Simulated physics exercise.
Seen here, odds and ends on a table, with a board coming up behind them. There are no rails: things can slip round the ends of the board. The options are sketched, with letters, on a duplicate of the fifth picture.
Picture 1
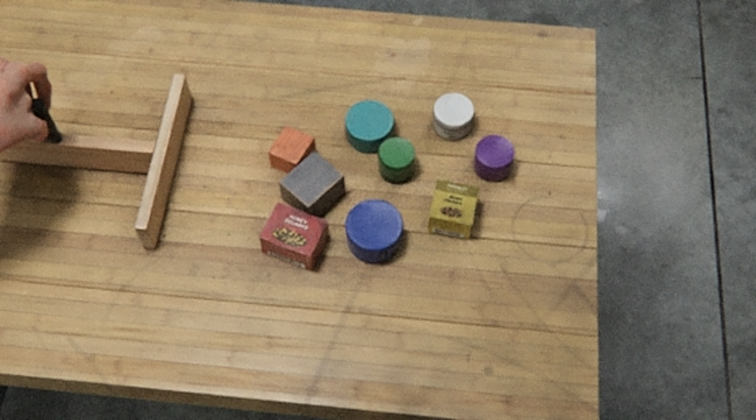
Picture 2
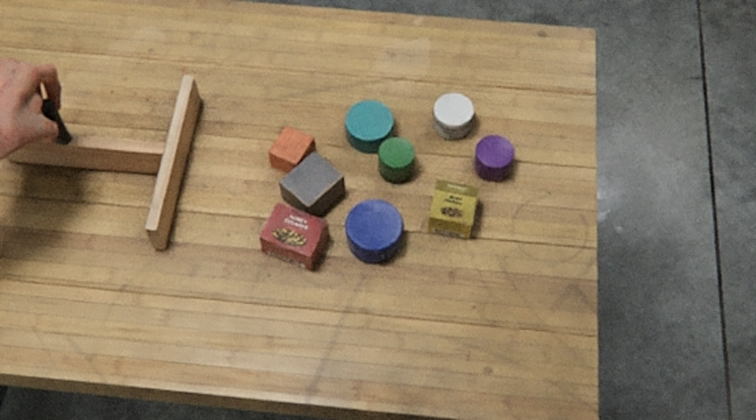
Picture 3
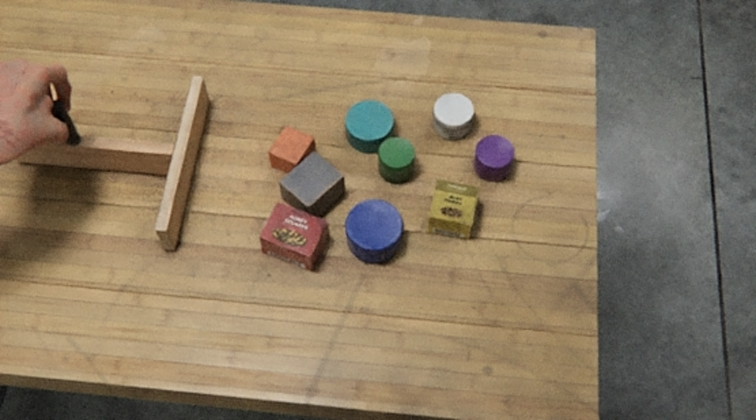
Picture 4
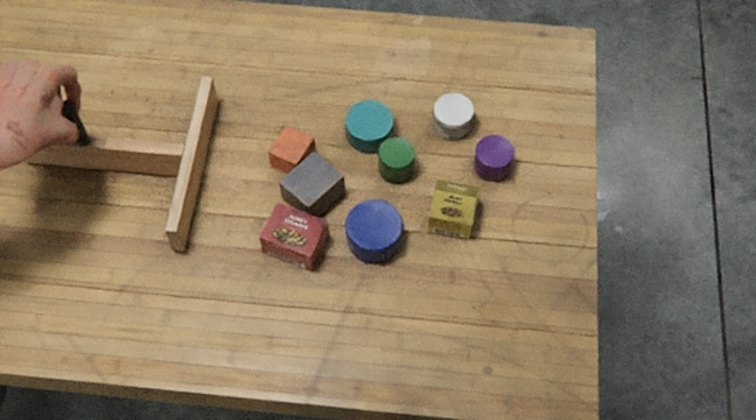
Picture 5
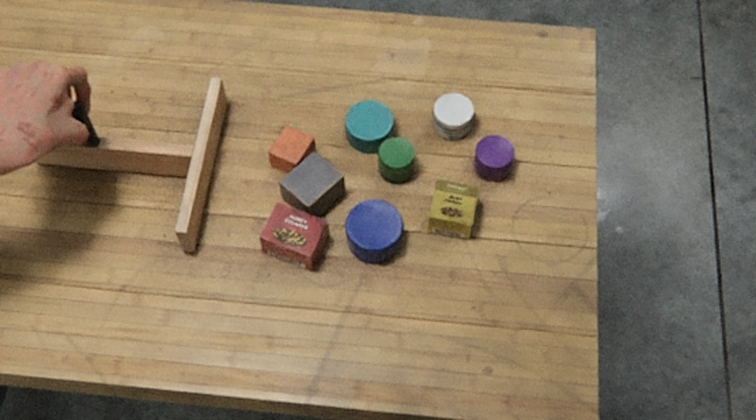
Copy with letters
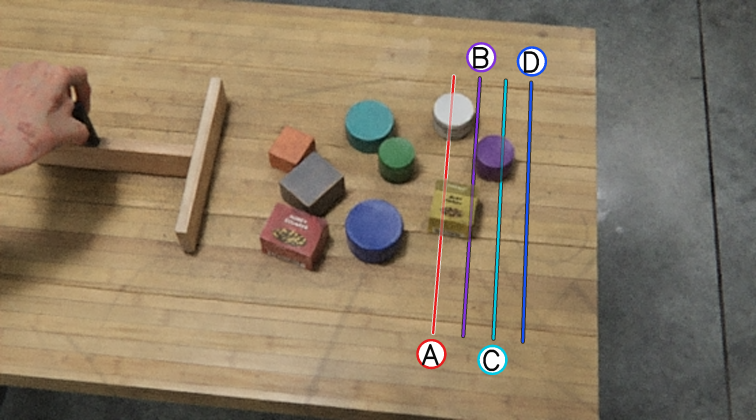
At the start, a hand at the left holds a T-shaped wooden pusher on a table, its crosspiece left of a group of colourful blocks, jars and tins. The hand then slides it slowly rightward, narrowing the gap, while the grouped objects stay still.
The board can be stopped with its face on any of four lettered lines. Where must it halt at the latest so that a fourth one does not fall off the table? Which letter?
The farthest such stop is D.
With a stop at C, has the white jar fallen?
By then, no.
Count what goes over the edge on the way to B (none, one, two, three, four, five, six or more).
The count is none.
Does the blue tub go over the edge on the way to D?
By then, yes.
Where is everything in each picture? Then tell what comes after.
In the first frame, green jar (396, 161); orange block (293, 151); white jar (453, 117).
In the second frame, board (170, 149); turquoise tub (370, 127).
In the third frame, board (180, 150); purple tin (494, 158).
In the fourth frame, board (190, 150); red packet (295, 236).
In the fifth frame, board (199, 151); green jar (396, 161); orange block (293, 151); white jar (453, 117).
On the marked copy, A at (444, 195); B at (472, 197); C at (500, 200); D at (527, 202).
Taking D. A third of the way, board (315, 161); red packet (342, 240); turquoise tub (383, 125).
Two thirds of the way, board (434, 172); yellow packet (528, 201); purple tin (525, 154).
When it is over, board (527, 180); yellow packet over the edge; blue tub over the edge; two fallen.
As for the rest, A is within the limit but short; B is within the limit but short; C is within the limit but short.
